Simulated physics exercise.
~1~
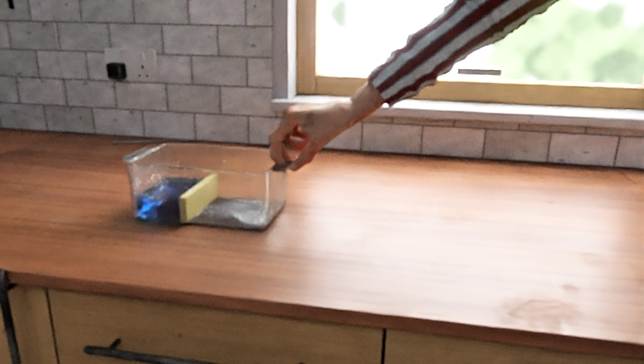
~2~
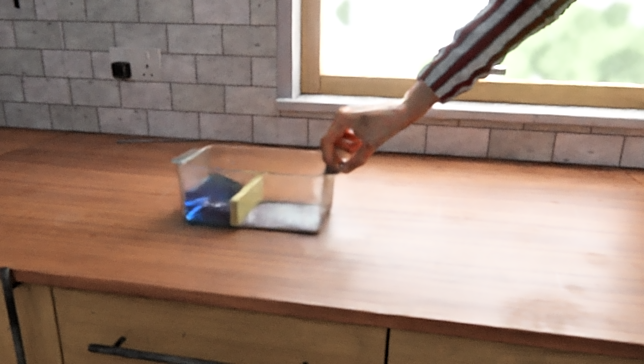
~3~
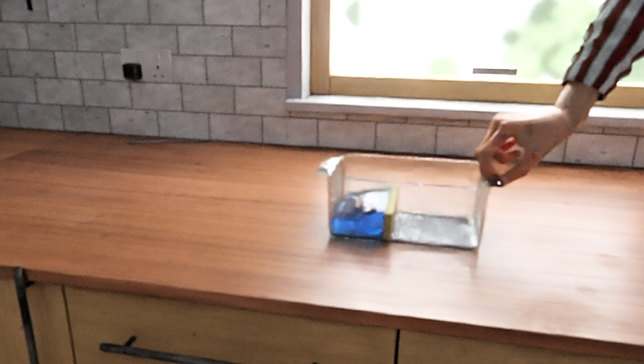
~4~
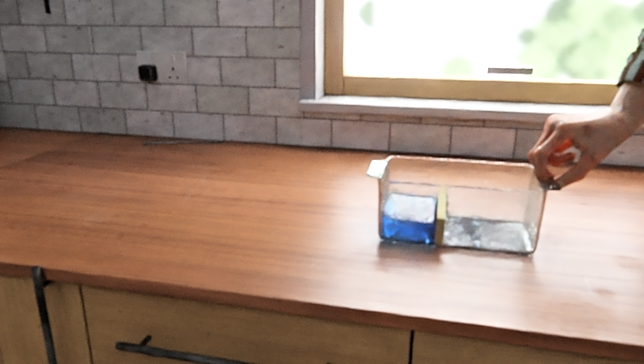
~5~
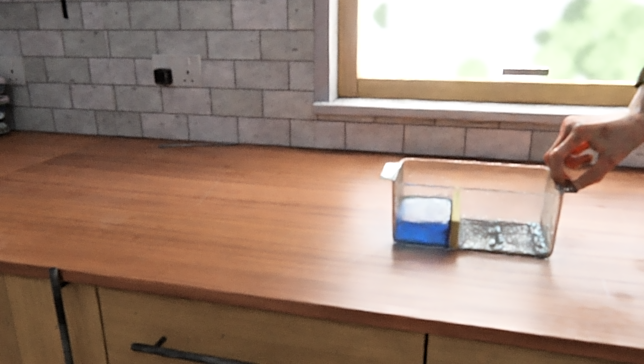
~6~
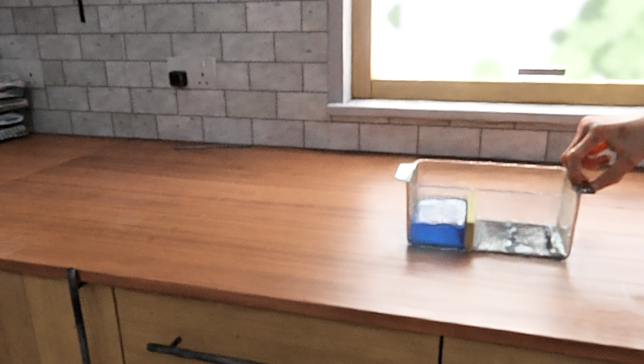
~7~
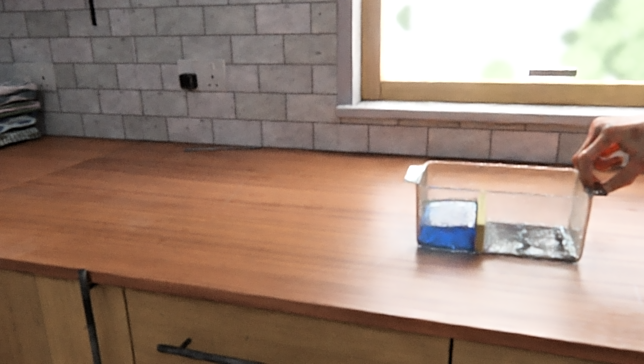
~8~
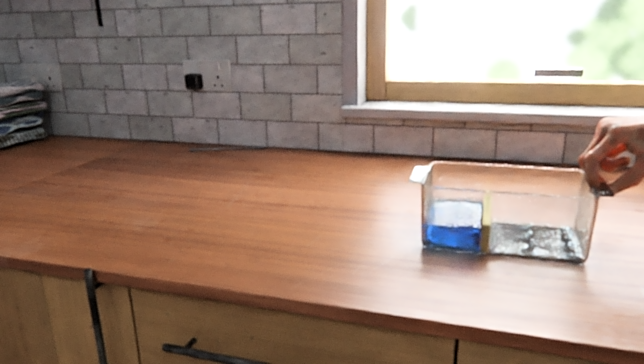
On a wooden kitchen counter by a window, a hand from a striped sleeve slid a clear, divided food box to the right, sloshing the blue water in its left part, until the box stopped and the water settled mostly left of the yellowish divider.
